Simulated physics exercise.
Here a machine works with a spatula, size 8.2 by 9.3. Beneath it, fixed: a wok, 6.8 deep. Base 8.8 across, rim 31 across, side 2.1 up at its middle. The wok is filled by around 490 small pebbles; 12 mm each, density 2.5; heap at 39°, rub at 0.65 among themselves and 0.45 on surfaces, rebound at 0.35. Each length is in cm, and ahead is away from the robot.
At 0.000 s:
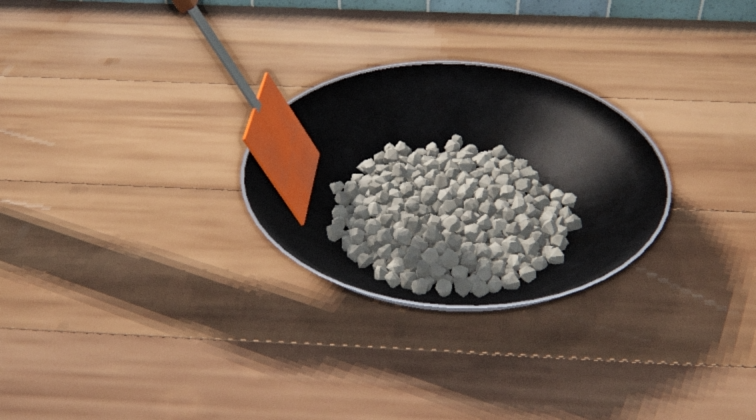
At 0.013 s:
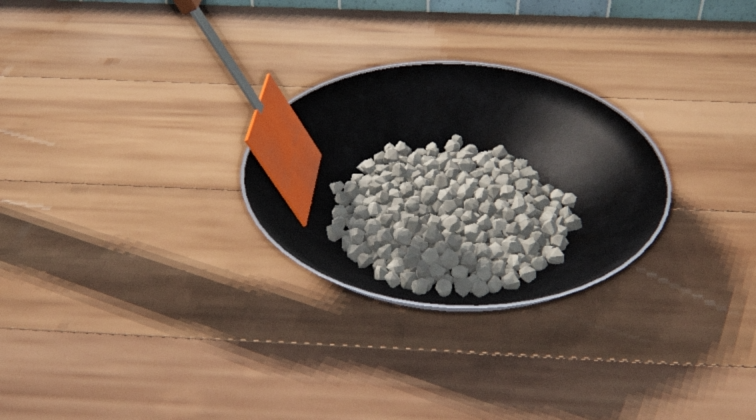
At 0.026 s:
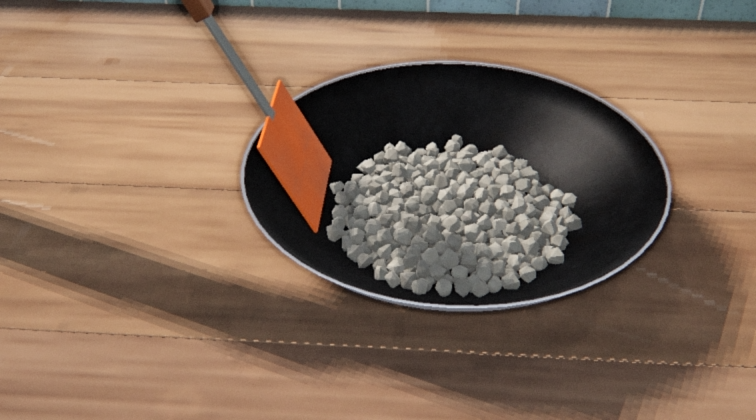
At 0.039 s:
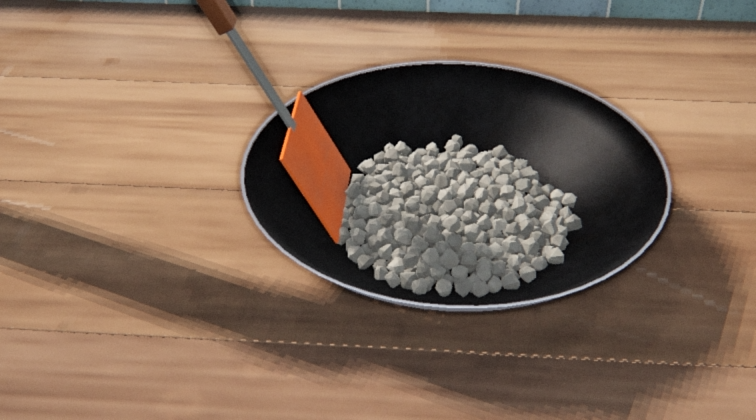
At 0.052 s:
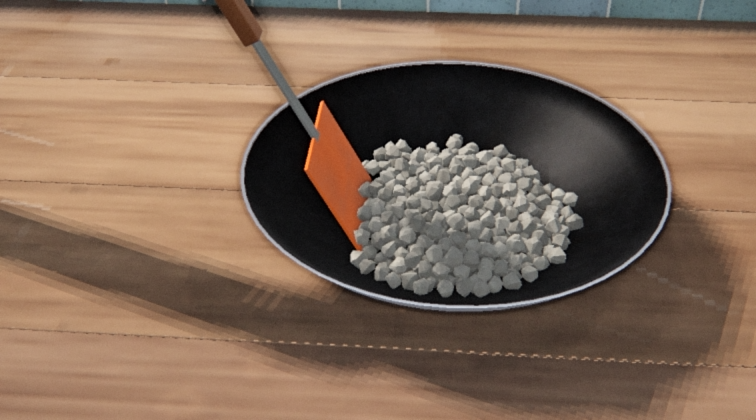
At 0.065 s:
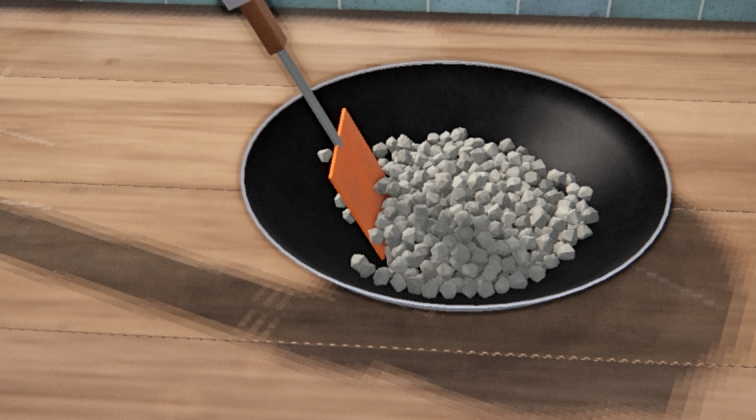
An orange spatula held at the left side of a black wok on a wooden surface moves right into a pile of small grey pebbles, pushing them rightward, with a few left behind around its blade.
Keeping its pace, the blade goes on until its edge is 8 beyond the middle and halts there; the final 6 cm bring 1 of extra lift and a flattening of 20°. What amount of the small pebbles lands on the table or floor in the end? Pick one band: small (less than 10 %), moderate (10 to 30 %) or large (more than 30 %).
Large.
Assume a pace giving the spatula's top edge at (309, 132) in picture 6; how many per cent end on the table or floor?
Some 30 per cent.
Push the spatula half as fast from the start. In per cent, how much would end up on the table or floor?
Near 25 %.
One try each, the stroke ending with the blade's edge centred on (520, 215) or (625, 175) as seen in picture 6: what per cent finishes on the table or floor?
Respectively some 15 and 65 percent end on the table or floor.
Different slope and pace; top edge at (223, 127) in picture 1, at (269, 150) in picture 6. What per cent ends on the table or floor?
Off the vessel, on the table or floor: Some 25 percent.
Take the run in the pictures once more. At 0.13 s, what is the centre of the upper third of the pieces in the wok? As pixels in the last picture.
About pixel (555, 178).
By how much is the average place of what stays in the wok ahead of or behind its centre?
6.0 cm ahead.
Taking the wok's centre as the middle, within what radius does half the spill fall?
30 cm.
After 0.10 s, sloping 63°, highest piece 9 above the table; 491 in the wok.
After 0.13 s, sloping 58°, highest piece 11 above the table; 489 in the wok, 2 on the blade or in flight.
After 0.34 s, sloping 43°, highest piece 9 above the table; 274 in the wok, 68 on the table or floor, 149 on the blade or in flight.
After 1.39 s, sloping 43°, highest piece 8 above the table; 274 in the wok, 217 on the table or floor.
At rest, 274 in the wok, 217 on the table or floor. That is 44 % on the table or floor.
